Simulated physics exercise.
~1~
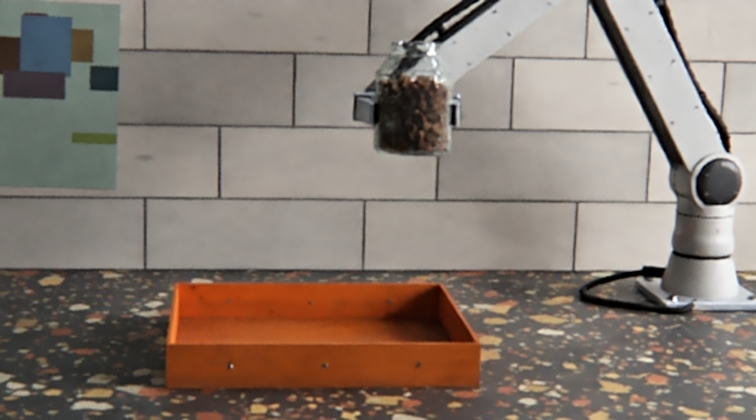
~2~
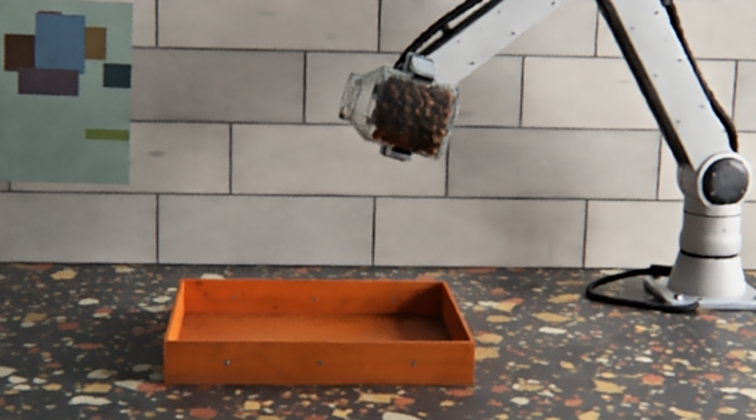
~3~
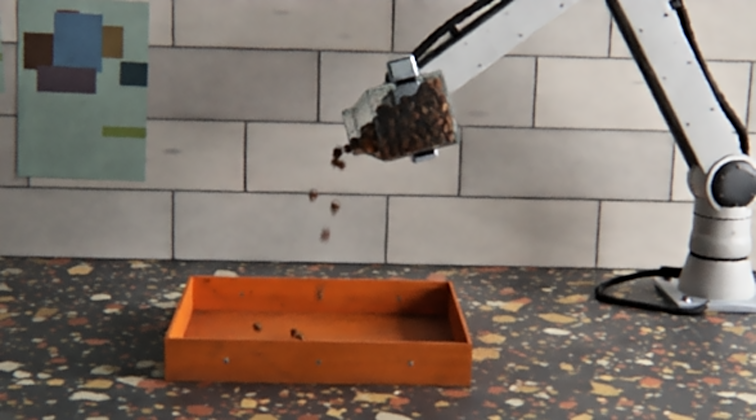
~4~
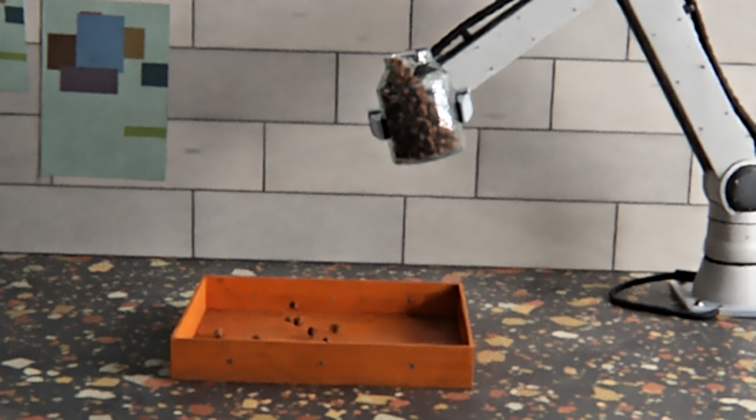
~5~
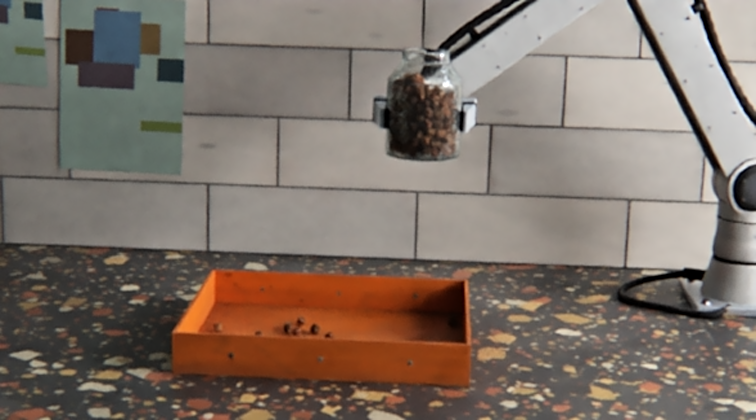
A robot arm holding a glass jar of small brown pellets tips it leftward onto its side above an orange tray, spilling a few pellets, then turns it upright again, leaving most in the jar and a small scattering in the tray.
